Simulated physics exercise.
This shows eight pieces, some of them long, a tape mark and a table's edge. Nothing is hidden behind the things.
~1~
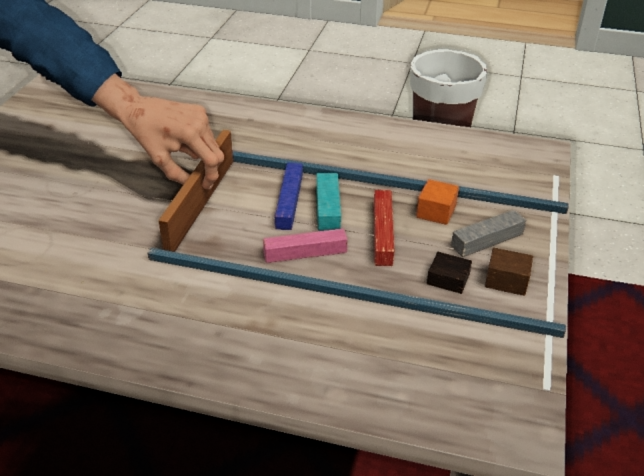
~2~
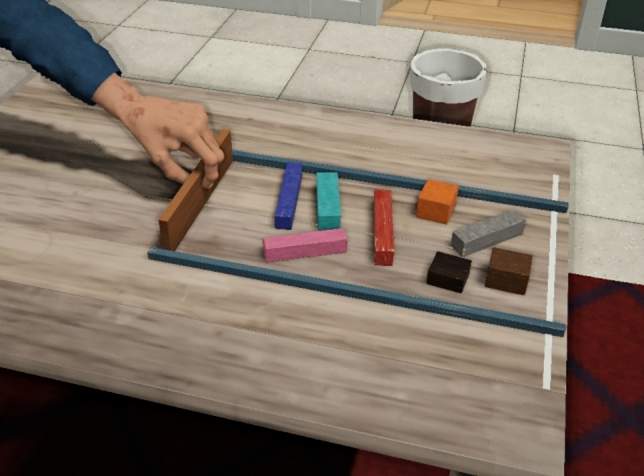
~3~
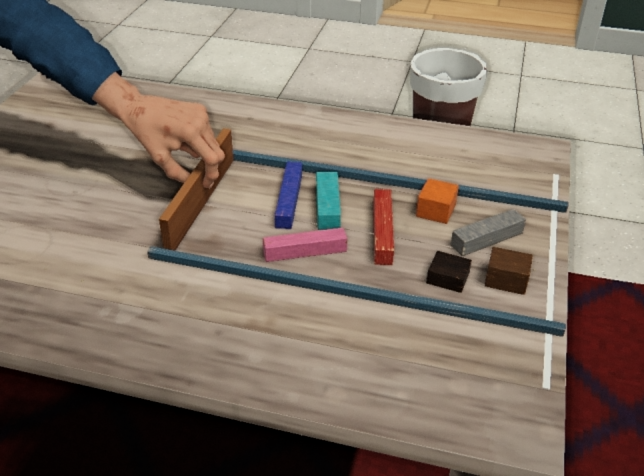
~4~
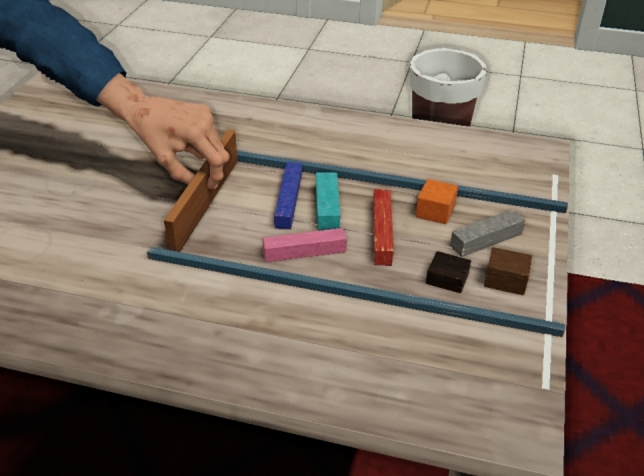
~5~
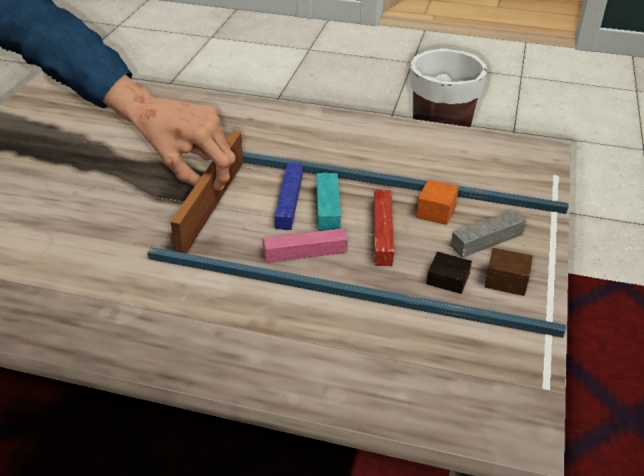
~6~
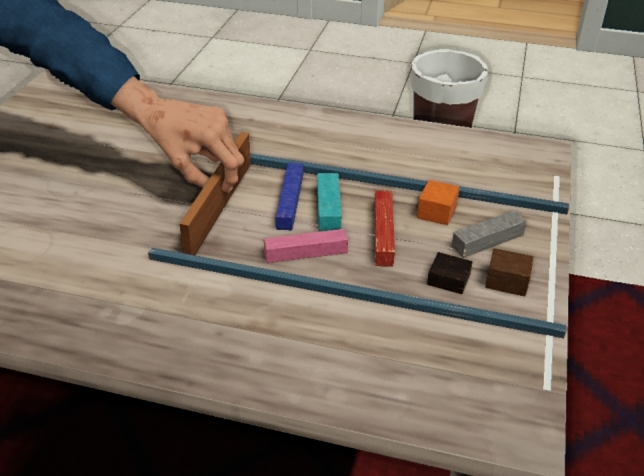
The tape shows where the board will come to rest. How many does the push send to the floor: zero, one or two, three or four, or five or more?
As it turns out, the number that fall off is five or more.
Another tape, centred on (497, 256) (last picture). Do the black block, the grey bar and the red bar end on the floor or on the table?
The black block survives, the grey bar goes over, the red bar stays on.
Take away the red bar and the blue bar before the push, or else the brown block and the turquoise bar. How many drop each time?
Fallen: 5, and 5 in the other try.
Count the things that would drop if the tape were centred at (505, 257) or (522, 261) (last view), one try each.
It would be 3 and 4.
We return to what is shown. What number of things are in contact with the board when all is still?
In contact: 1.
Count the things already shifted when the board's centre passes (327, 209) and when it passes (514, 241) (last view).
At the one place 4, at the other 8.
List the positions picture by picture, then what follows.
The first frame shows brown block (509, 271); grey bar (489, 233); black block (449, 272); board (199, 188); tape (552, 265).
The second frame shows grey bar (489, 232); pink bar (305, 245).
The third frame shows black block (449, 272); red bar (383, 225).
The fourth frame shows brown block (508, 271); turquoise bar (328, 201).
The fifth frame shows grey bar (489, 233); board (211, 190).
The sixth frame shows brown block (509, 272); grey bar (489, 233); black block (450, 273); board (218, 191); tape (553, 266).
A little later, none off yet; brown block at rest near (509, 272); grey bar at rest near (489, 233); black block at rest near (450, 273).
Next, none off yet; brown block at rest near (511, 273); grey bar shifted a little near (512, 234); black block shifted a little near (468, 283).
Later still, none off yet; brown block shifted well along near (579, 289); grey bar tilted well over near (589, 275); black block shifted well along near (535, 304).
When it is over, the number that fall off is five or more; down, pink bar, turquoise bar, red bar, orange block, black block, grey bar and brown block.
